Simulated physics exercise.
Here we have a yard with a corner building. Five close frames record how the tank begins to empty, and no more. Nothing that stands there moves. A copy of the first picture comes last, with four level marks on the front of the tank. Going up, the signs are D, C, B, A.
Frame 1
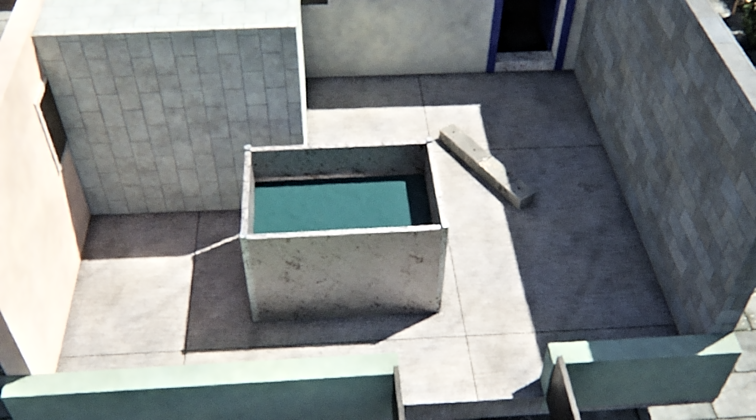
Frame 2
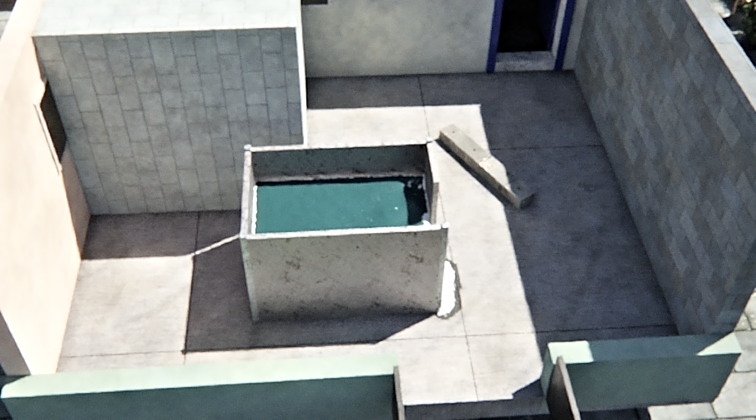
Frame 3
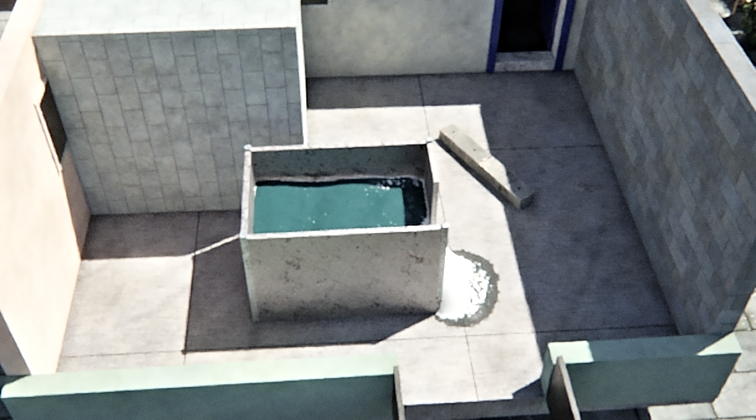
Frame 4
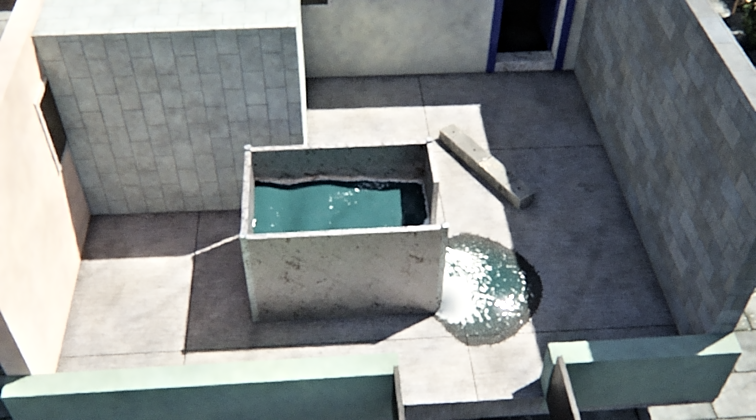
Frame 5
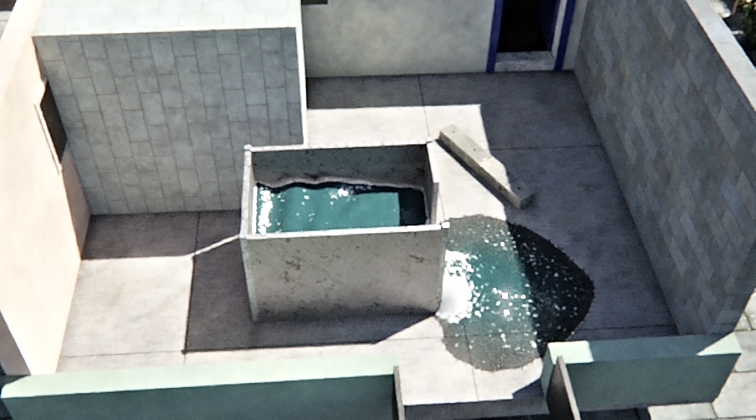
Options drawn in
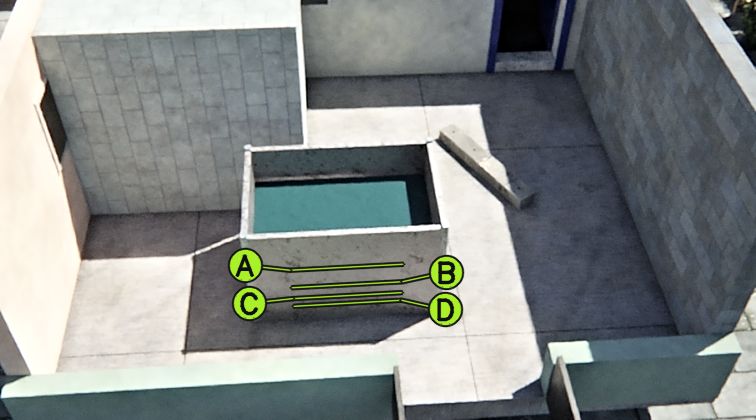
In a sunlit walled yard with a corner building and a blue-framed doorway, green water sits still in a square concrete tank. Water then emerges at the tank's right side, forming a small bright patch, and the level inside drops as the glittering pool widens rightward across the paving into shadow.
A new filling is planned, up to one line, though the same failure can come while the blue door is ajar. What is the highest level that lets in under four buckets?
It is A.
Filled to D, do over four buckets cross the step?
No, not at all.
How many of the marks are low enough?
All of them.
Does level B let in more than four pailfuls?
No, that is safe.
In lime, A at (346, 267); B at (347, 284); C at (347, 295); D at (347, 303); from the bottom up D, C, B, A.
Choosing A, a splash gets over, under a bucket.
Choosing B, nothing gets over.
Choosing C, nothing gets over.
Choosing D, nothing gets over.
